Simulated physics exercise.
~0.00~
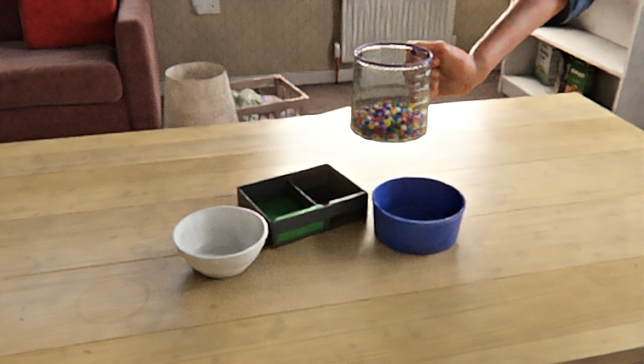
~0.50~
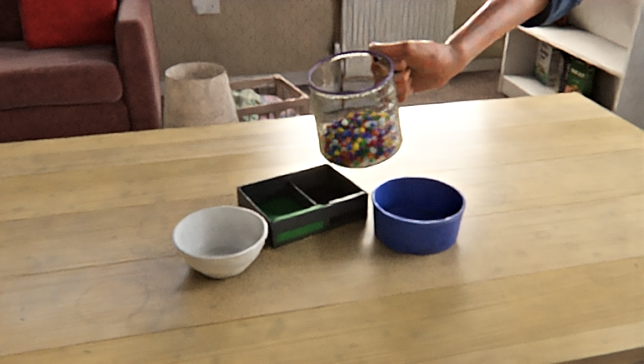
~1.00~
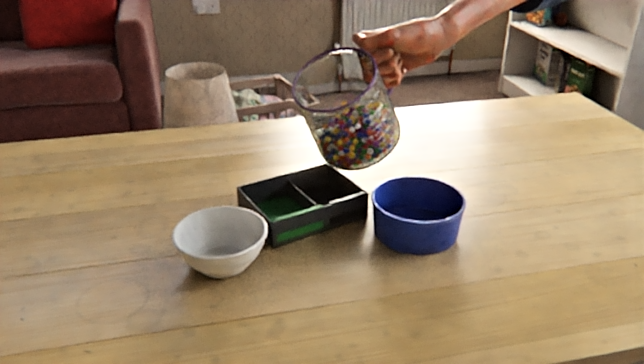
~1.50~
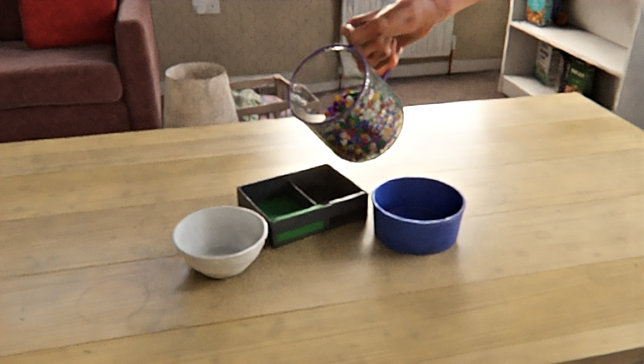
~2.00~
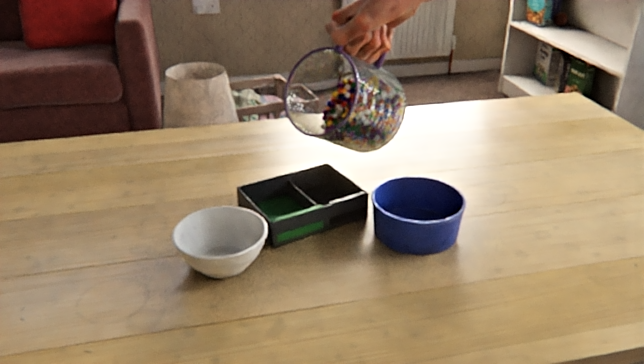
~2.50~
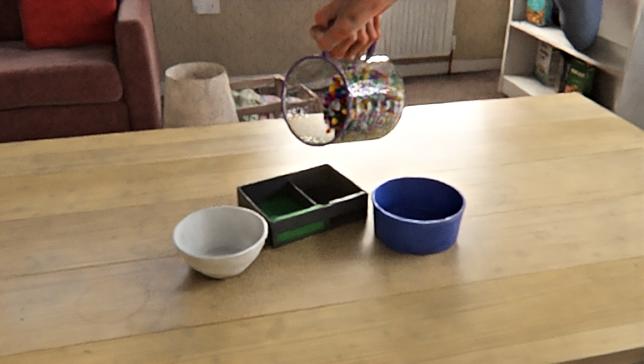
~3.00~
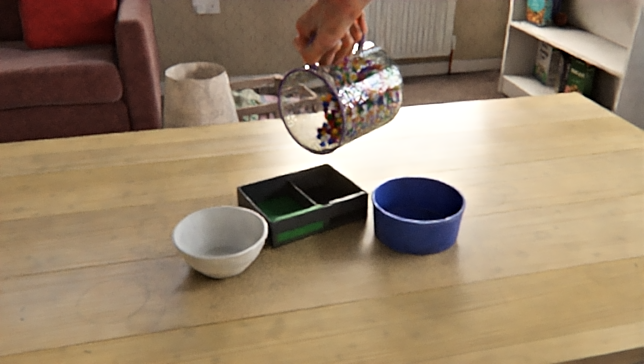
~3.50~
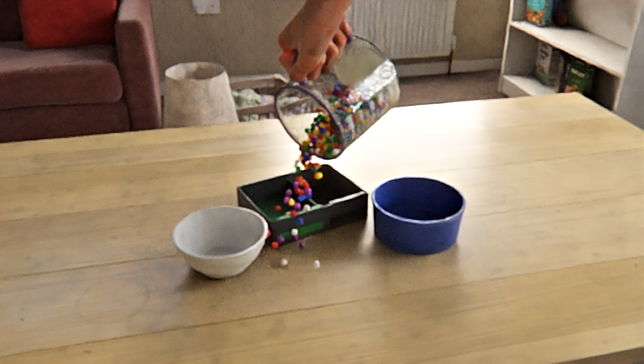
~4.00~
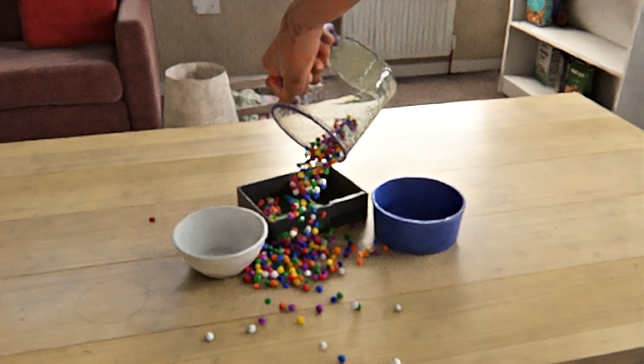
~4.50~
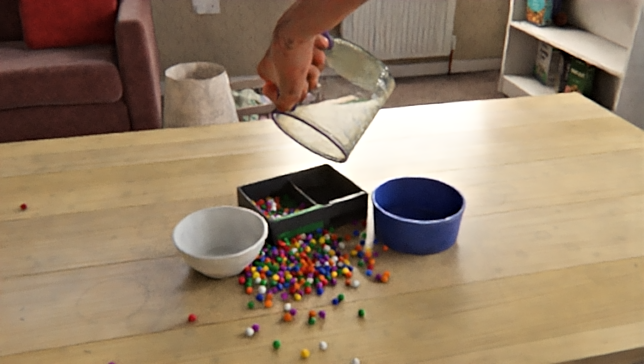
The footage shows a hand tilting a clear jug of colourful beads over a black and green divided tin between a white bowl and a blue dish. The beads pour out, some landing in the green section while many spill across the wooden table, leaving the jug empty.
